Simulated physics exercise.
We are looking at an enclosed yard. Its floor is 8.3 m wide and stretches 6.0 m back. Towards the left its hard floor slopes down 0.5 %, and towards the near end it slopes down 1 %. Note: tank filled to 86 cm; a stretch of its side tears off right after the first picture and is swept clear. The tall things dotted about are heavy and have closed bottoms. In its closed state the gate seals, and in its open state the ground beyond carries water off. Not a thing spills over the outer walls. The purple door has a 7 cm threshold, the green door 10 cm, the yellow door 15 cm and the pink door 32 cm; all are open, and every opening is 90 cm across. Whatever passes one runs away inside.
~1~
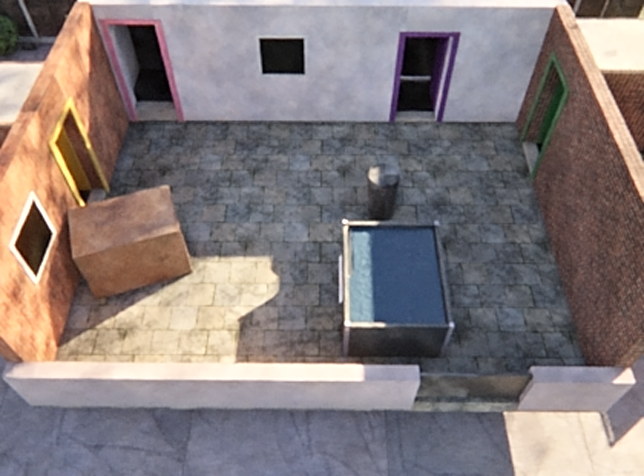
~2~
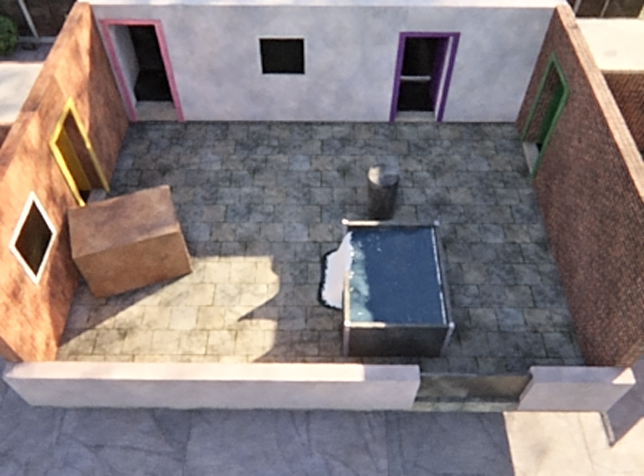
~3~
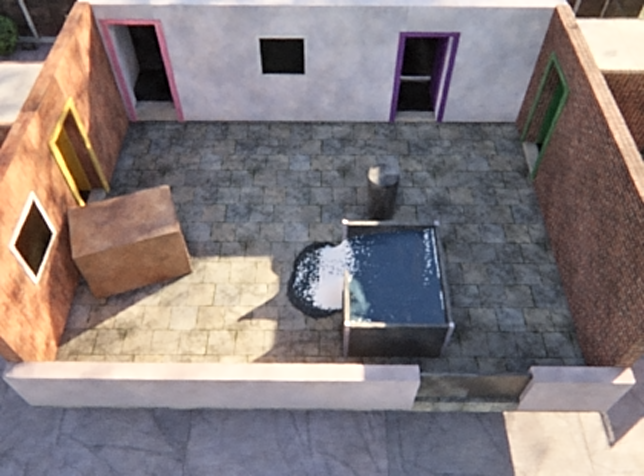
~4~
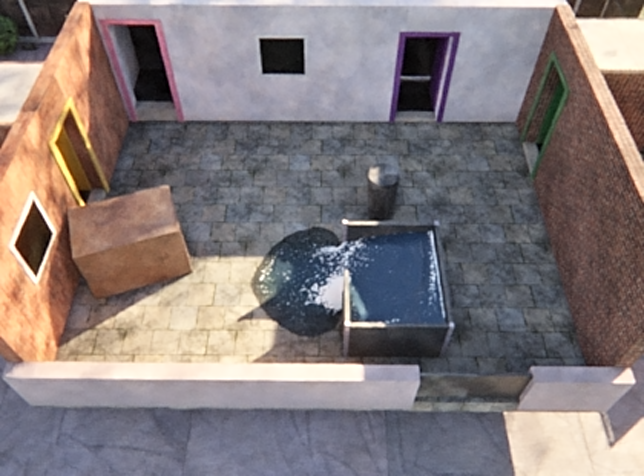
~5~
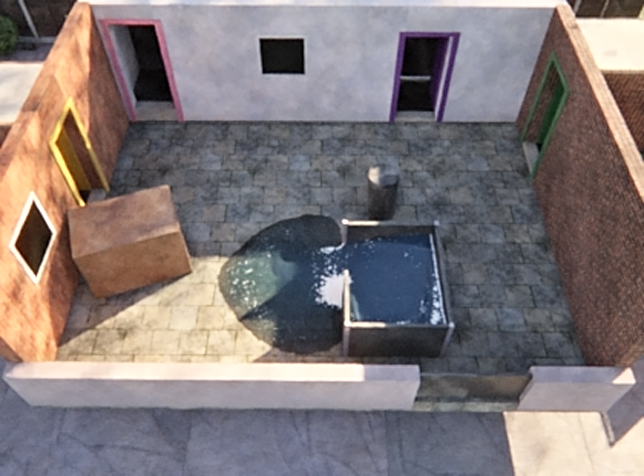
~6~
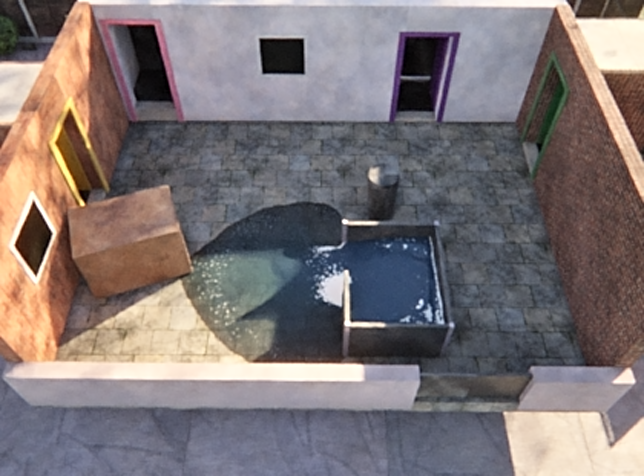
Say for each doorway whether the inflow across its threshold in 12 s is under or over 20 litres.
At the end, my guess is the purple door lets through less than the limit, my guess is the green door lets through less than the limit, my guess is the yellow door lets through less than the limit, my guess is the pink door lets through less than the limit.
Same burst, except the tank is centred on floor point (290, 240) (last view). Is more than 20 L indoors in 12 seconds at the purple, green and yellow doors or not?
Result - purple door does not exceed it, green door does not exceed it, yellow door exceeds it.
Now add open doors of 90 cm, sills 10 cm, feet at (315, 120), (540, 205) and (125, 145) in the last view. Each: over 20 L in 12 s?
In that order: Short of it, short of it, beyond it.
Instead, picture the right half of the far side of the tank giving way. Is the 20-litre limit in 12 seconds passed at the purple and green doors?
Outcome at purple: Exceeded; outcome at green: Exceeded.
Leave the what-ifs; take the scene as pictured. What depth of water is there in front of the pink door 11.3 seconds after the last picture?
5.0 cm.
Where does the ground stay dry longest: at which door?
The green door.
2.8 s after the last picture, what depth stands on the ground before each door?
Door by door in cm, purple shows 0, green shows 0, yellow shows 11, pink shows 21.
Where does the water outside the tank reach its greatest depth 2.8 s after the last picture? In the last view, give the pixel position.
Spot: Approx. (86, 259).
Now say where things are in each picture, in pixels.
The first frame shows still water, 86 cm deep, in the tank at (394, 274).
In the second frame, the front is at (336, 253), 0.6 m from the gap at (346, 267); 0.3 m2 of floor is under water; 86 cm left at the back of the tank.
In the third frame, the front is at (294, 295), 0.9 m from the gap at (346, 270); 1.0 m2 of floor is under water; 82 cm left at the back of the tank.
In the fourth frame, the front is at (259, 292), 1.5 m from the gap at (346, 271); 2.3 m2 of floor is under water; 75 cm left at the back of the tank.
In the fifth frame, the front is at (227, 269), 2.1 m from the gap at (346, 271); 4.1 m2 of floor is under water; 73 cm left at the back of the tank.
In the sixth frame, water pours out at (346, 271) and has run 2.7 m, to (188, 274); typically 5 cm deep outside, 70 cm at the tank's back.
Then, 0.7 s after the last picture water covers 30 % of the floor and is deepest (40 cm) near (339, 269); purple door not reached, green door not reached, yellow door not reached, pink door not reached.
Then, 1.5 s after the last picture water covers 45 % of the floor and is deepest (48 cm) near (47, 384); purple door not reached, green door not reached, yellow door 4 cm at the sill, 0 L in, pink door not reached.
Then, 2.8 s after the last picture water covers 45 % of the floor and is deepest (38 cm) near (86, 259); purple door not reached, green door not reached, yellow door 11 cm at the sill, 0 L in, pink door 21 cm at the sill, 1 L in.
Then, 6.3 s after the last picture water covers 65 % of the floor and is deepest (14 cm) near (78, 285); purple door 1 cm at the sill, 0 L in, green door not reached, yellow door 14 cm at the sill, 0 L in, pink door 8 cm at the sill, 2 L in.
Then, 11.3 s after the last picture water covers 95 % of the floor and is deepest (10 cm) near (258, 386); purple door 3 cm at the sill, 0 L in, green door 2 cm at the sill, 0 L in, yellow door 8 cm at the sill, 1 L in, pink door 5 cm at the sill, 2 L in.
